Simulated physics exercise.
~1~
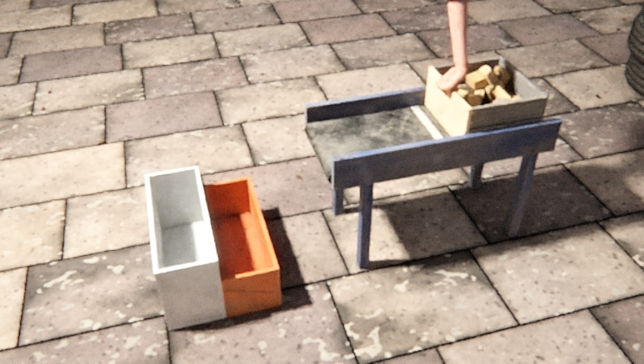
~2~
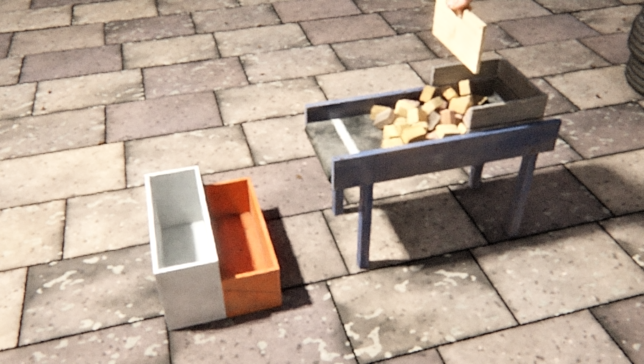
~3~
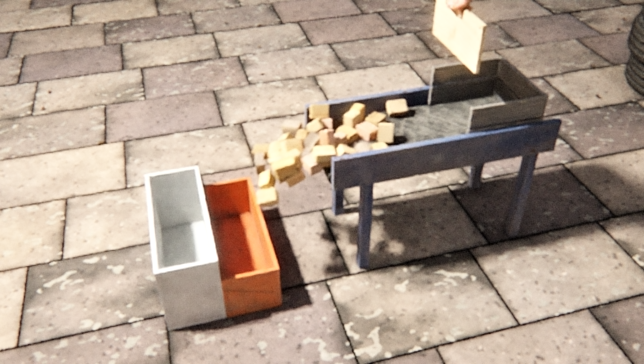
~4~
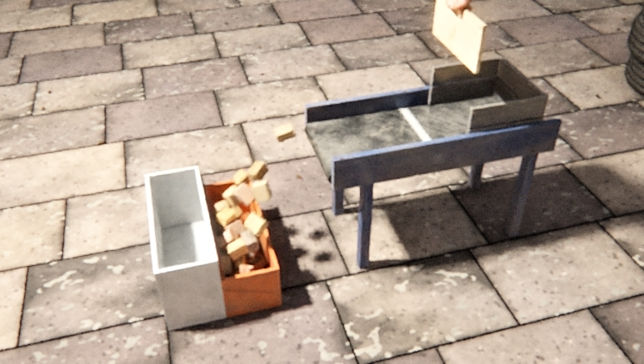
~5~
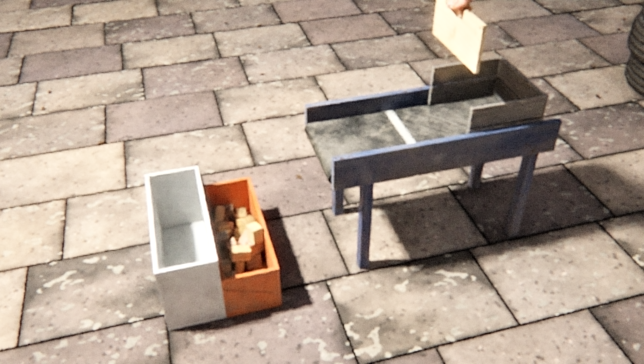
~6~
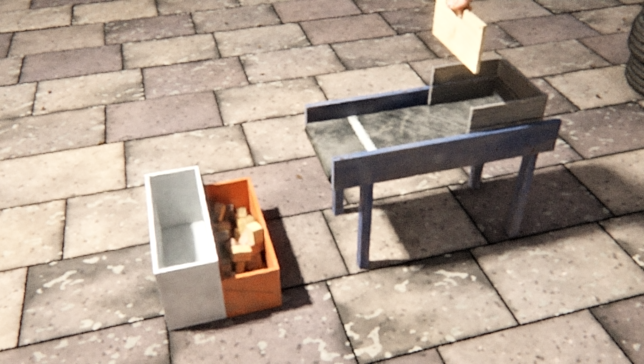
Wooden blocks sliding left along a blue-sided belt after a hand lifts the gate, tumbling off and landing in an orange tote.
